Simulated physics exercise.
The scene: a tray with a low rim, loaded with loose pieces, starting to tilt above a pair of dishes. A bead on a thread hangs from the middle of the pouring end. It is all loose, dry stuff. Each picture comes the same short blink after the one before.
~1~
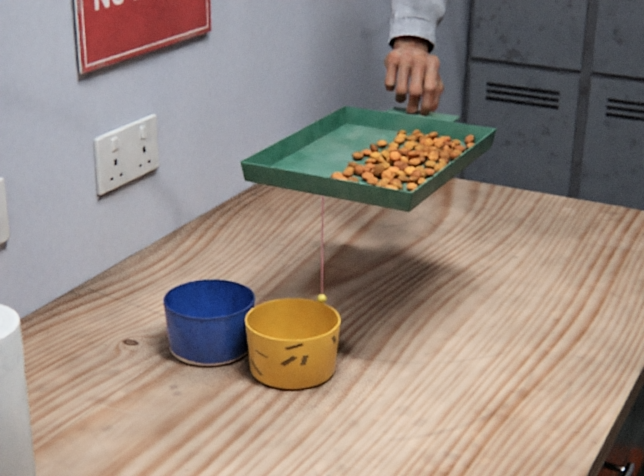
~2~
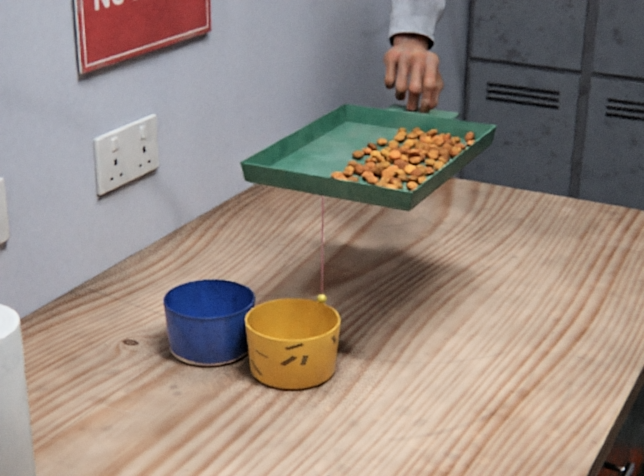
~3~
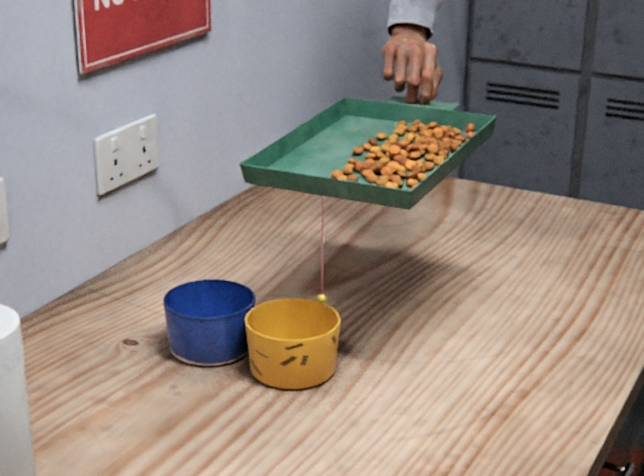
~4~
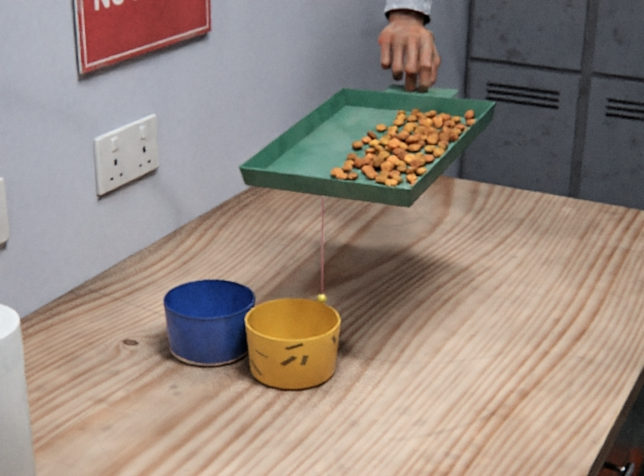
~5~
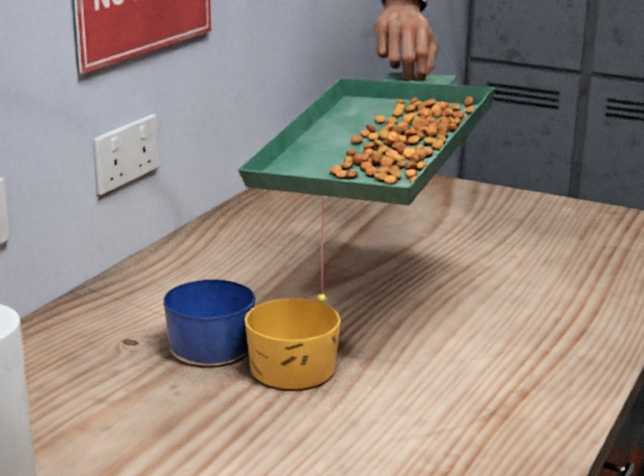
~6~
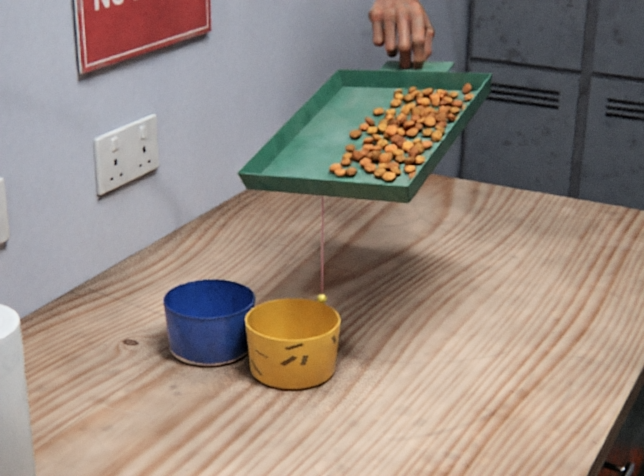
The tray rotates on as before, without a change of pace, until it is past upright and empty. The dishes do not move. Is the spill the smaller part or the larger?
They take the larger part between them.
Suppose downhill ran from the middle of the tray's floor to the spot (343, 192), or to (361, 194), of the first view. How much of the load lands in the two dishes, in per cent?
First some 30, then 0 per cent.
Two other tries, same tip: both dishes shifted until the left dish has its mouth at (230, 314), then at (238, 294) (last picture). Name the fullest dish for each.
The first try: The left dish. The second: The left dish.
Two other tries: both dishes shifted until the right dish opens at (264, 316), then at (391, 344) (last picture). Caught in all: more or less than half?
In turn: More than half; under half.
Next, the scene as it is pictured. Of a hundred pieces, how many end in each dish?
Left dish near 40 in a hundred; right dish near 40.
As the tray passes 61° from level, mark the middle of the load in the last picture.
Near (287, 177).
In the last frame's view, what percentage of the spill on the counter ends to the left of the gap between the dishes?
Some 50 per cent.
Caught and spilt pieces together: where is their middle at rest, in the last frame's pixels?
At about (256, 356).
Shortly afterwards, tray tipped steeply; all but a few on the tray; a little in the air.
Next, tray tipped past a quarter turn; near half on the tray; a little in the right dish; near a quarter in the left dish; a little outside both; a little in the air.
Some moments later, tray tipped past a quarter turn; near half in the right dish; near a third in the left dish; near a quarter outside both.
In the end, tray tipped past a quarter turn; near half in the right dish; near a third in the left dish; near a quarter outside both.
